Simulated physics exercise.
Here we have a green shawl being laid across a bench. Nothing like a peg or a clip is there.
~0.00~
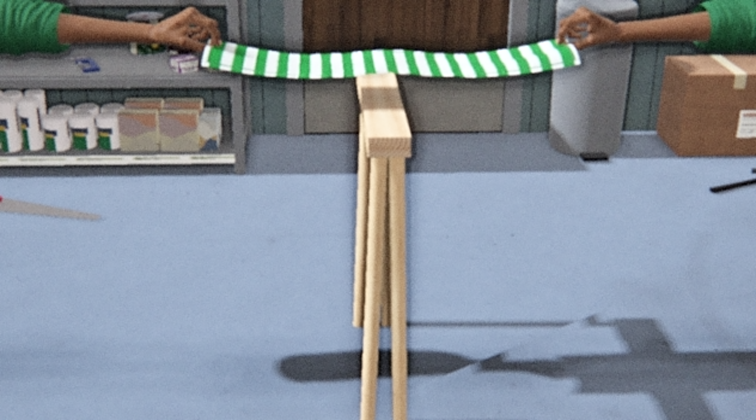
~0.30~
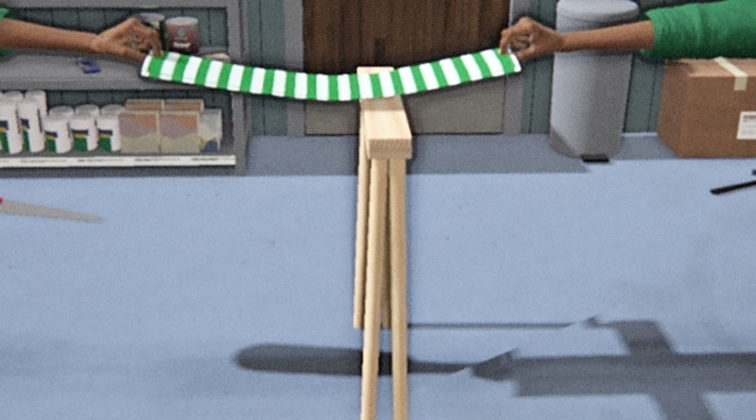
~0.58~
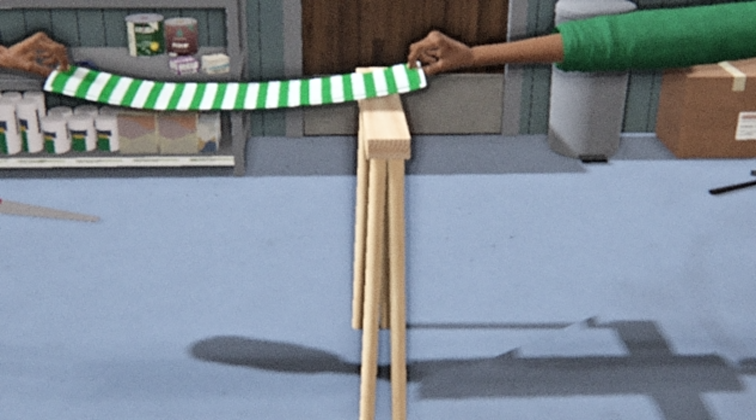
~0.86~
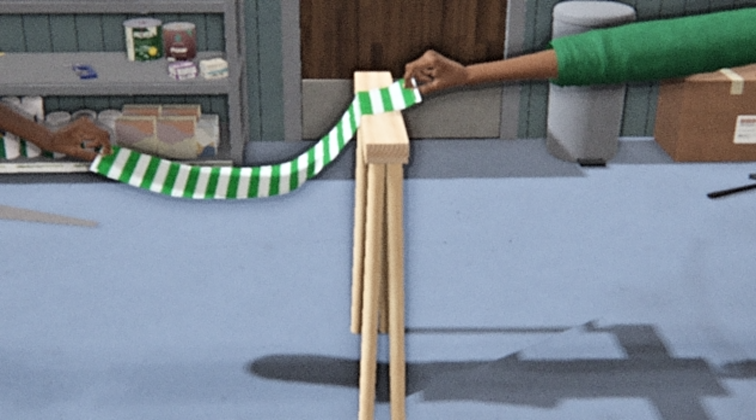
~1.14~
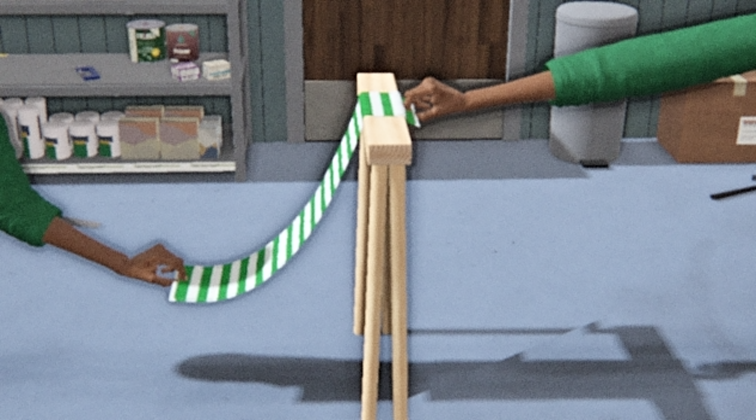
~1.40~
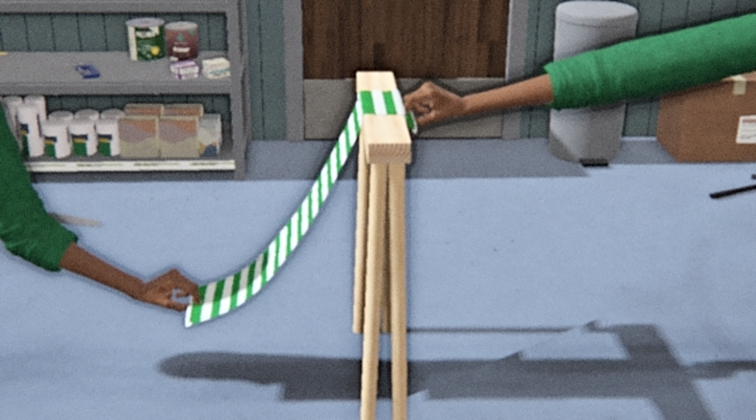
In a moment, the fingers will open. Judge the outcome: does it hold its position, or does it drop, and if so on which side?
I'd bet it is going to slither off leftward.
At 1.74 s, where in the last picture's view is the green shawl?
Its middle should be near (298, 302).
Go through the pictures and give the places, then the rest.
Left end (208, 67); right end (574, 65); top of the bench (389, 141), in the first frame.
Left end (148, 76); right end (514, 71), in the second frame.
Left end (51, 91); right end (420, 88); top of the bench (389, 143), in the third frame.
Left end (97, 172); right end (415, 103), in the fourth frame.
Left end (175, 301); right end (414, 124), in the fifth frame.
Left end (191, 325); right end (412, 130); far more of it on the left, in the sixth frame.
After 1.74 s, shawl clear of the top and falling near (298, 303).
After 1.94 s, shawl in a heap on the floor near (292, 376).
In the end, shawl in a heap on the floor near (291, 378). The green shawl slips off to the left.
